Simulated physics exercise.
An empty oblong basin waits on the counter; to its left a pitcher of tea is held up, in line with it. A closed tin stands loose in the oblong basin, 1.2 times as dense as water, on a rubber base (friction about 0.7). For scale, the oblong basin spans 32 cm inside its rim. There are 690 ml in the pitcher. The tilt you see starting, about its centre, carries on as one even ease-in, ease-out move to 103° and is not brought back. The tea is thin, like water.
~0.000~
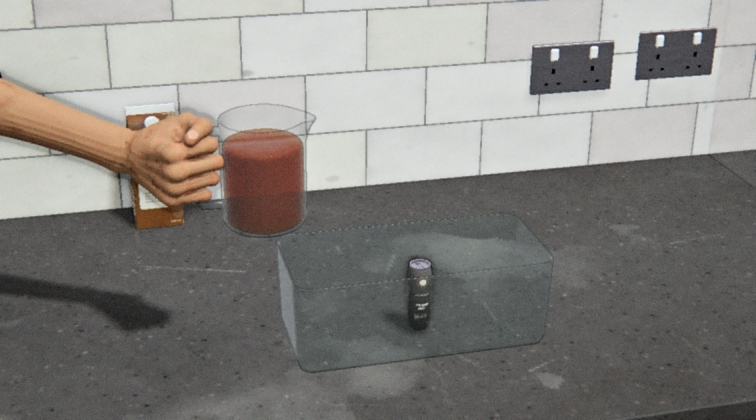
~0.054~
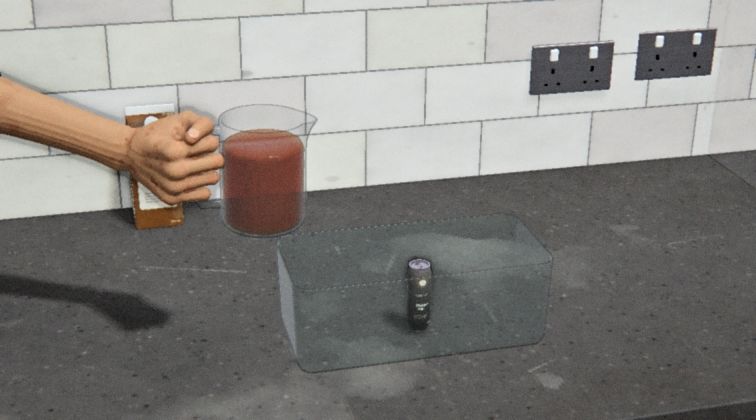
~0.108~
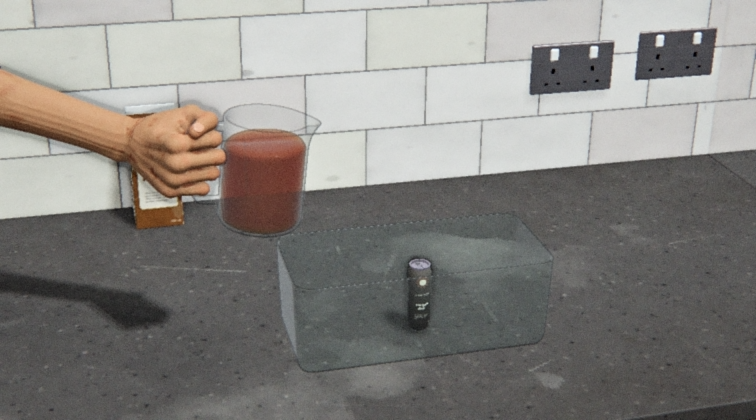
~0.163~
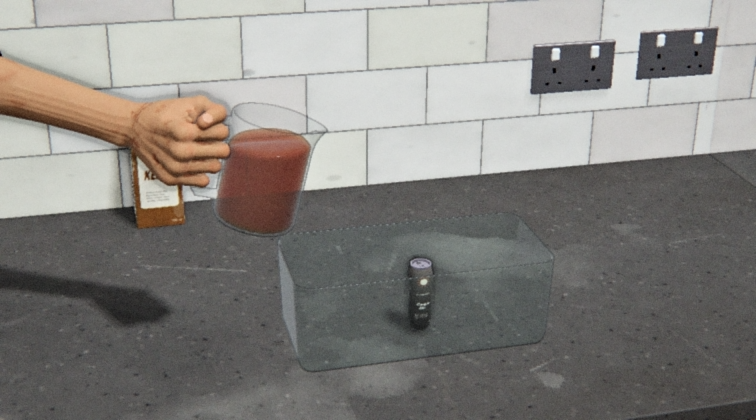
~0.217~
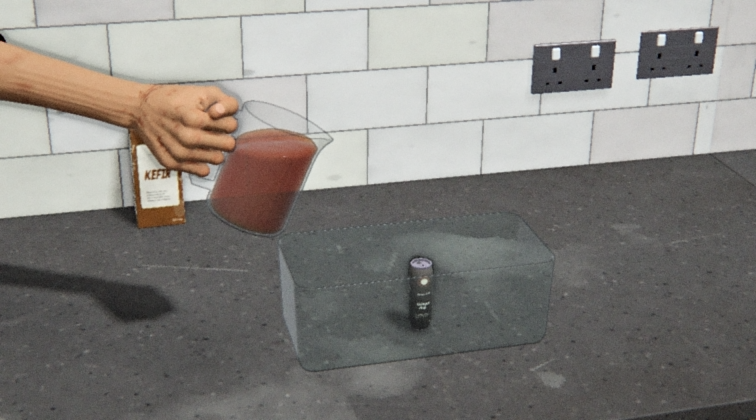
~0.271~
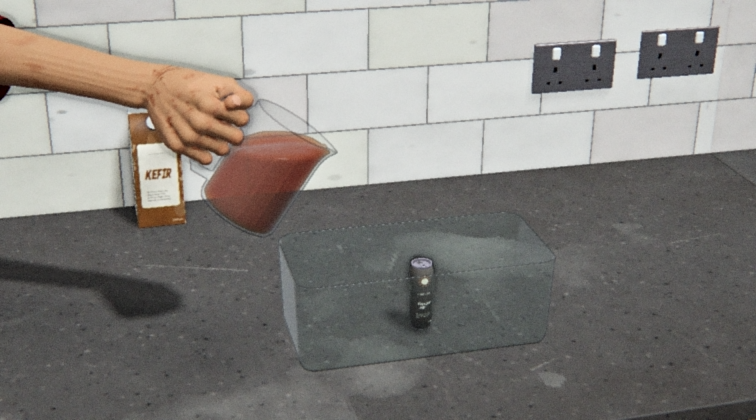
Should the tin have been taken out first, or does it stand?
The tin stays up.
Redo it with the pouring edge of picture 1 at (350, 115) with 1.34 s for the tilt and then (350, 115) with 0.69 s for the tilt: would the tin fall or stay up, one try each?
First it topples; then it goes over.
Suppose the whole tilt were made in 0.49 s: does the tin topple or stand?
Then it stays up.
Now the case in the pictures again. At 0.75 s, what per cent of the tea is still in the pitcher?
Near 24 in a hundred.
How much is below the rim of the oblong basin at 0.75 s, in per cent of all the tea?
About 60 per cent.
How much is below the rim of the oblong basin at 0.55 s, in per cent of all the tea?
Near 10 in a hundred.
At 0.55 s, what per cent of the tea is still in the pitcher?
About 68 per cent.
By 0.55 s the tilt is 92° and 69 per cent is still to pour; the tin stands where it began.
By 0.75 s the tilt is 103° and 24 per cent is still to pour; the tin stands where it began.
By 0.96 s the tilt is 103° and 6 per cent is still to pour; the tin stands where it began.
By 1.19 s the tilt is 103° and 1 per cent is still to pour; the tin stands where it began.
At rest the tin stands where it began.
